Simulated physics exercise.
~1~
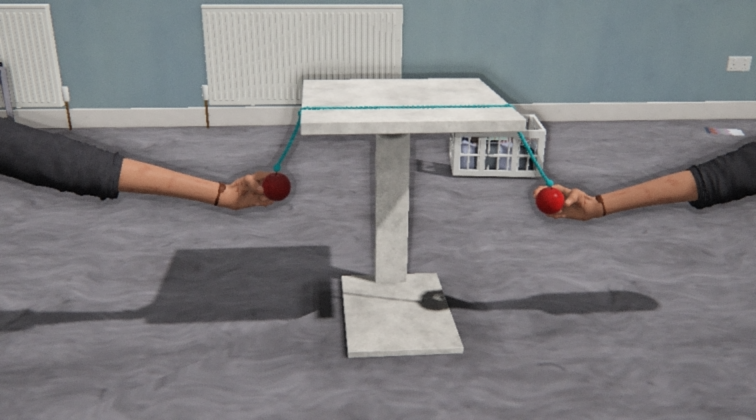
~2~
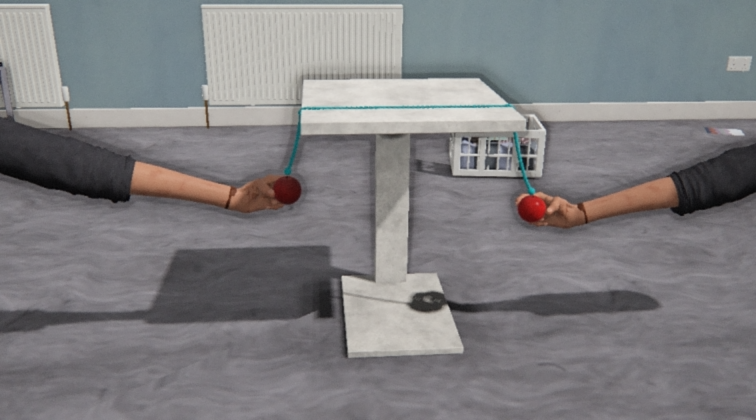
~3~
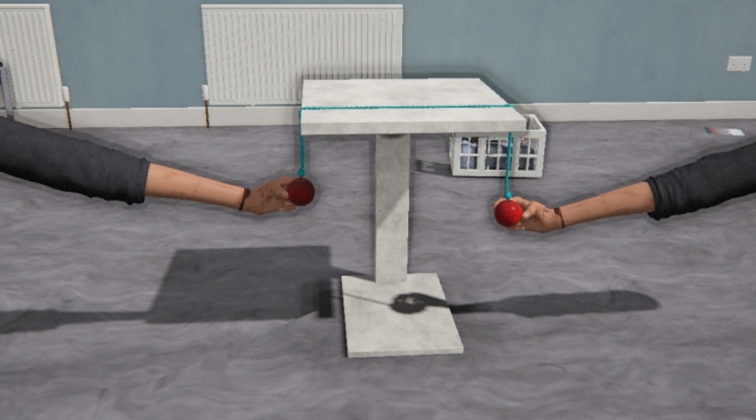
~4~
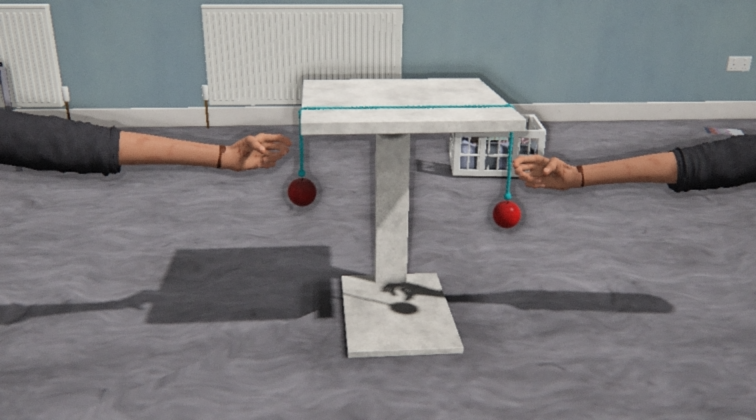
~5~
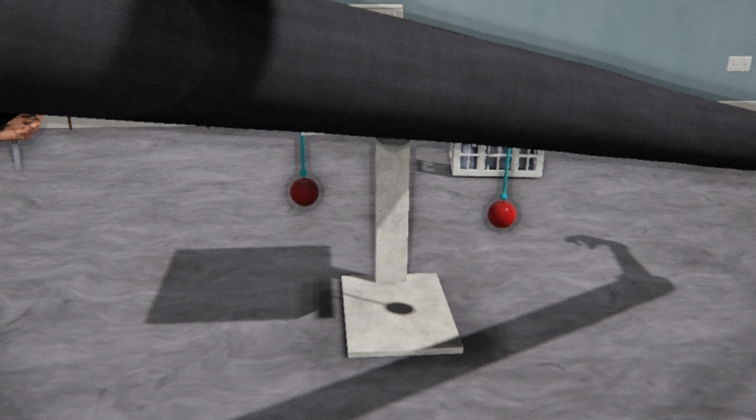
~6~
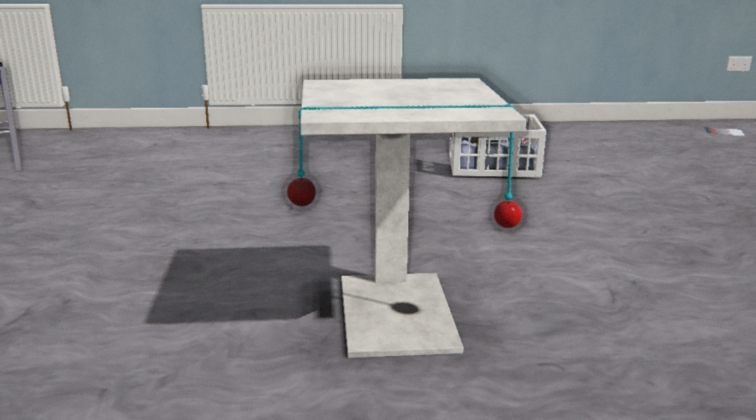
The clip opens on two hands holding a dark red ball and a bright red ball, joined by a teal cord draped over a pale pedestal stand. The hands ease the balls inward, the left one moving right and the right one moving left, until the cord hangs straight down at both sides. Then both hands let go and draw back, and the balls stay where they are. A dark sleeved arm sweeps across the view, briefly hiding the tabletop, while the balls barely shift. Once it clears, both hang at rest as before, the cord still balanced.
